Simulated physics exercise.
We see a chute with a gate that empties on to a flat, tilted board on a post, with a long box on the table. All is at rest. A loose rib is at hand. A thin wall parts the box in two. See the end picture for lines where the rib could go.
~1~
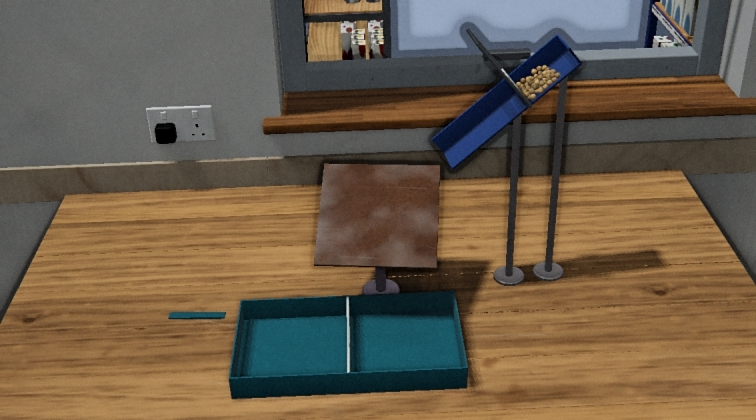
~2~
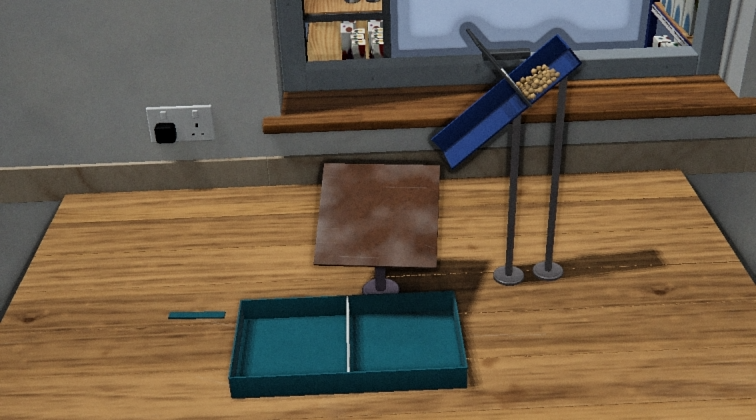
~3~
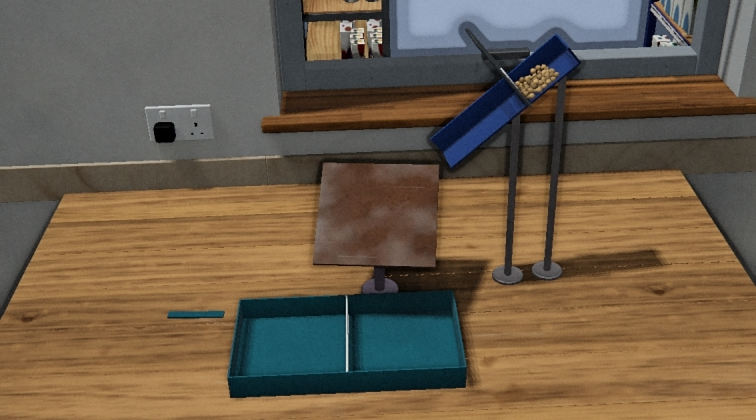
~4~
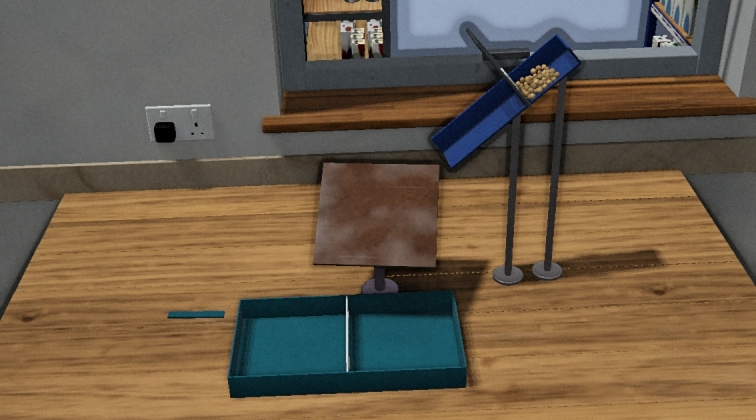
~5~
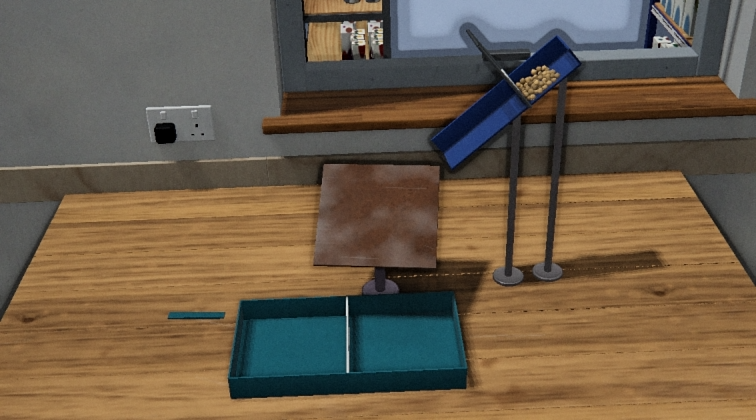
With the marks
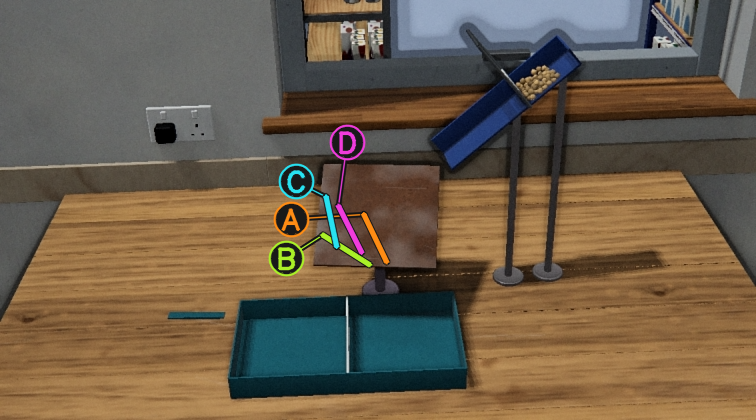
In this clip, a tilted blue chute holds a small pile of round, tan pieces above a brown board on a post, with a divided teal box and a loose strip on the wooden table; nothing visibly moves.
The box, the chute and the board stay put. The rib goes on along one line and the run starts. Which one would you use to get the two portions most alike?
C works best here.
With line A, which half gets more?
The right half.
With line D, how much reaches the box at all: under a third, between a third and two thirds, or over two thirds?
It is over two thirds.
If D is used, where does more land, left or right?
The right half.
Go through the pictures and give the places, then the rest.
Load behind the gate at (535, 84), dried chickpeas; lip of the chute at (448, 161), sloping fairly steeply, in the first frame.
Middle of the board at (378, 214), tilted fairly steeply; middle of its low edge at (375, 266); of its high edge at (382, 164), in the second frame.
Front corners of the box at (228, 377) and (466, 367); front end of its middle wall at (347, 372); gate still shut at (508, 78), in the third frame.
Middle of the load at (534, 83); lip at (447, 161), in the fourth frame.
Middle of the load at (534, 84); lip at (448, 162), in the fifth frame.
On the marked copy, line A from (363, 214) to (386, 261); line B from (322, 235) to (369, 264); line C from (326, 196) to (336, 246); line D from (338, 206) to (361, 252).
With A, of what is caught, a small part in the left half, nearly all in the right.
With B, of what is caught, a stray few in the left half, nearly all in the right.
With C, of what is caught, about half in the left half, about half in the right.
With D, of what is caught, a small part in the left half, most in the right.
